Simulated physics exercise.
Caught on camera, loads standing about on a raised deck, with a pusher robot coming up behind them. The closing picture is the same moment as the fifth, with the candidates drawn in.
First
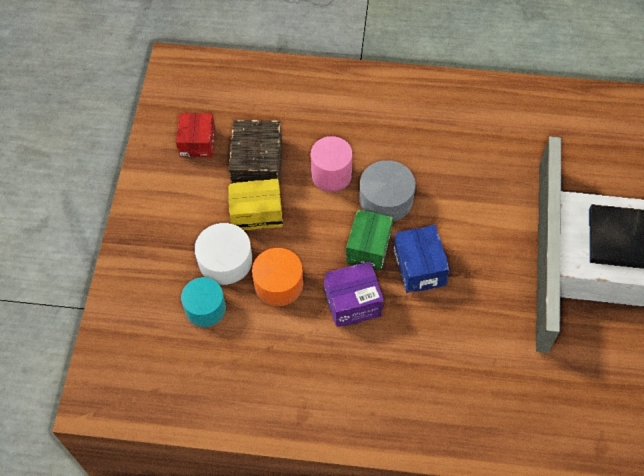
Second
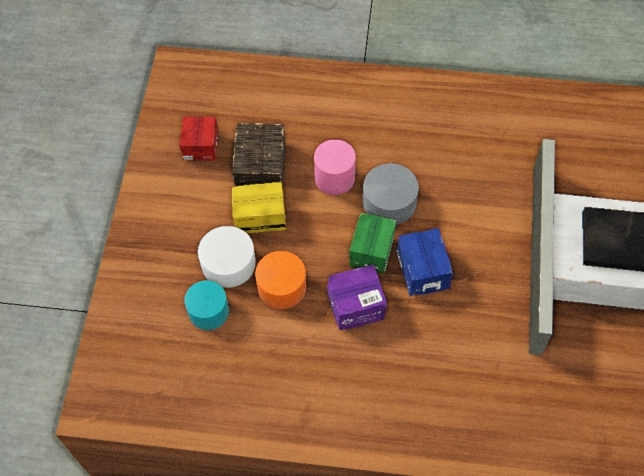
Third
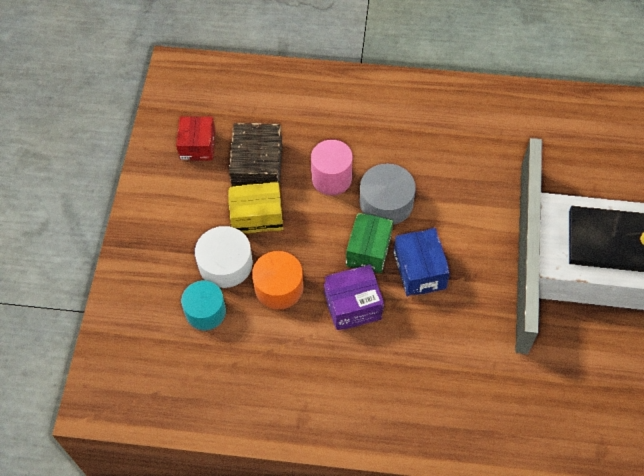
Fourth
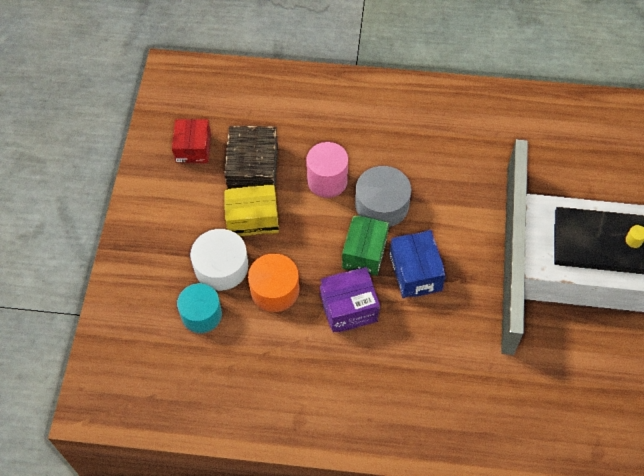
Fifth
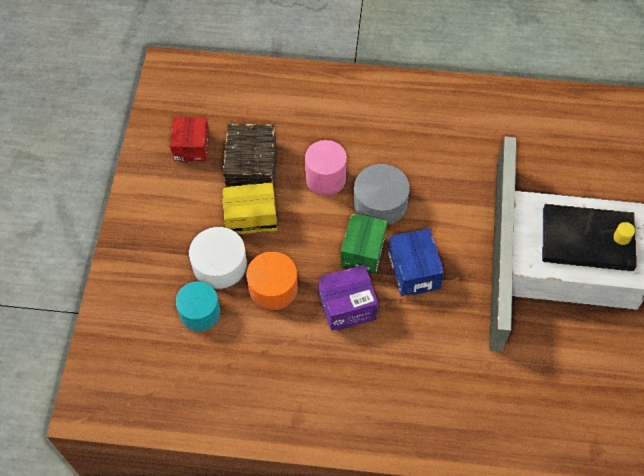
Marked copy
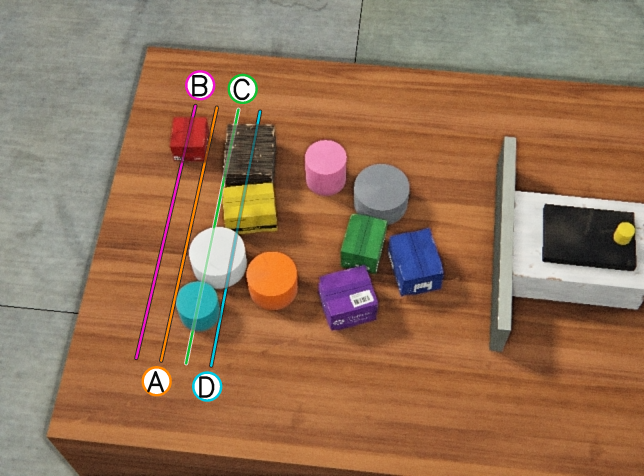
To begin with, boxes, crates and round canisters in many colours stand grouped on a wooden deck, with a white machine behind an upright grey plate at the right. The machine then slides slowly left by a short distance, bringing a small yellow part into view, while the loads keep their arrangement.
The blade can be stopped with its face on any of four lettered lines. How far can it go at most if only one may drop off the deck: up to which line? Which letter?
Line C.
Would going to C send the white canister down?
By then, no.
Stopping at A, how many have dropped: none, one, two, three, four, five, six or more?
Two.
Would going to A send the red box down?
By then, yes.
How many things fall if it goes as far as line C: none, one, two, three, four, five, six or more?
The count is none.
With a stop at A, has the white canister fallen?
By then, yes.
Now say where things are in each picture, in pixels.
Black crate (256, 153); pink canister (332, 165); turquoise canister (204, 303), in the first picture.
Robot (623, 239); green box (373, 243), in the second picture.
Robot (608, 238); red box (197, 139), in the third picture.
Robot (594, 238); orange canister (274, 283), in the fourth picture.
Robot (582, 235); white canister (219, 258); yellow box (250, 209); black crate (250, 157), in the fifth picture.
On the marked copy, A at (191, 225); B at (168, 223); C at (214, 227); D at (237, 229).
With C. Early on, robot (474, 226); purple parcel (337, 302); grey canister (369, 193).
Further on, robot (368, 216); white canister (183, 243); yellow box (200, 195).
At the end, robot (286, 208); red box (133, 120); white canister (105, 234); none fallen.
As for the rest, A drops two; B drops three; D is within the limit but short.
